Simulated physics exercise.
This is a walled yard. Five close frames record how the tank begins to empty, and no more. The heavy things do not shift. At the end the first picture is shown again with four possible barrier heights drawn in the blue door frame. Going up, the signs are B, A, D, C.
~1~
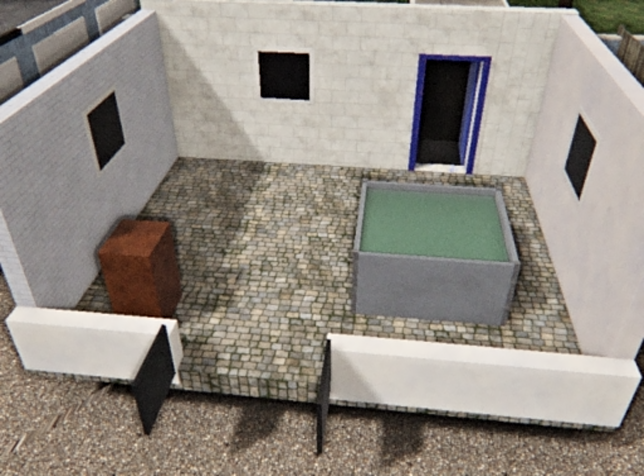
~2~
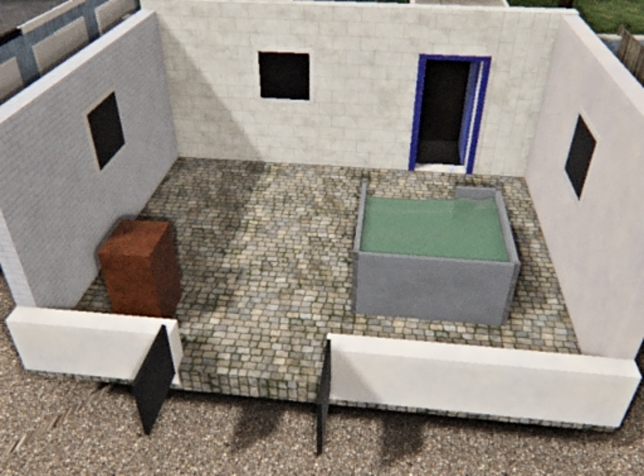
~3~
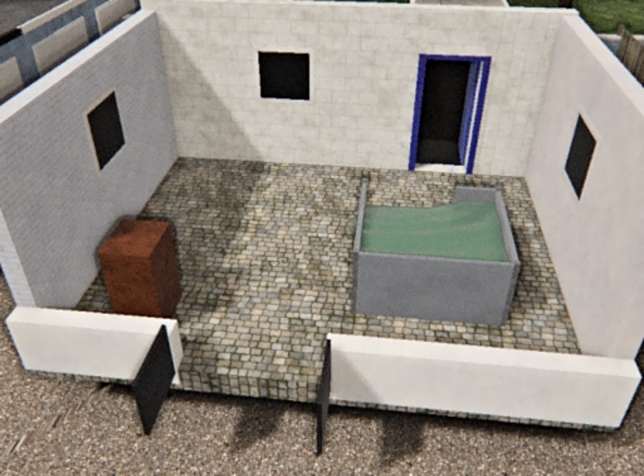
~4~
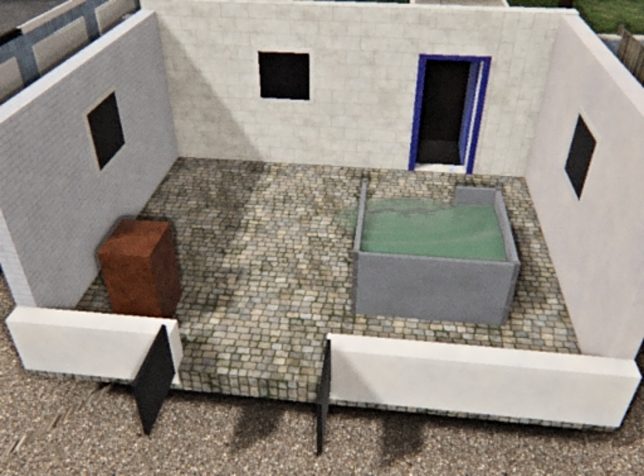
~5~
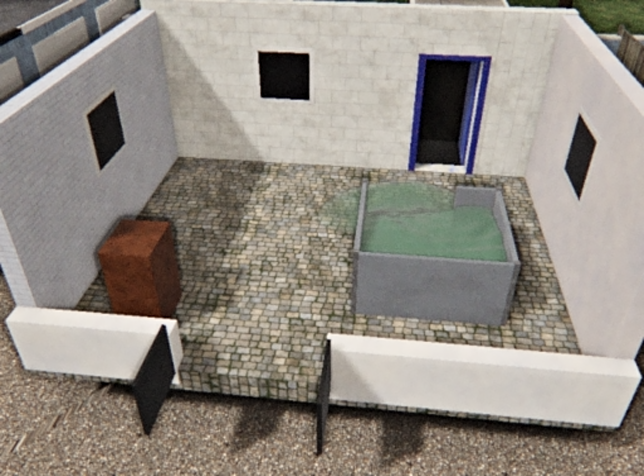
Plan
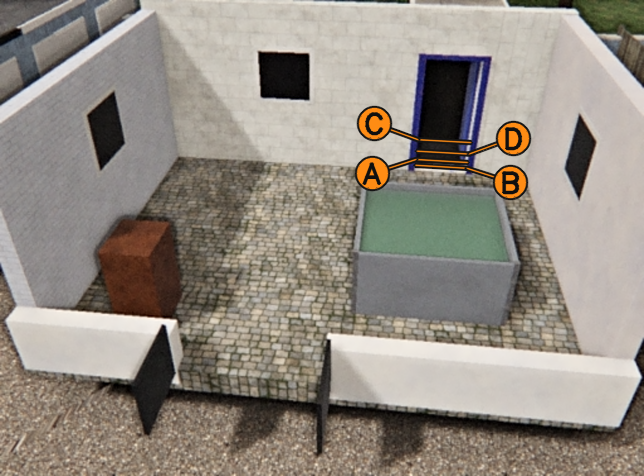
In a walled yard with a blue doorway, green water sat level in a grey tank until part of the tank's back wall disappeared, and the water sloshed and spread thinly over the cobbles behind.
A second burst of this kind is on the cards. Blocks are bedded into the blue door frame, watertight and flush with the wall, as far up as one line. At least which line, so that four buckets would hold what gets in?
The answer is mark D.
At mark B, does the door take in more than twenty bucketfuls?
Yes, clearly.
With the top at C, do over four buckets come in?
No, that is safe.
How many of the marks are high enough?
Two.
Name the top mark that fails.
A it is.
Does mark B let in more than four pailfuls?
Yes, that goes wrong.
On the marked copy, A at (441, 160); B at (441, 166); C at (444, 141); D at (442, 152); from the bottom up B, A, D, C.
With A, about 14 bucketfuls get in.
With B, dozens of bucketfuls pour in.
With C, nothing gets over.
With D, a bucket or two gets in.
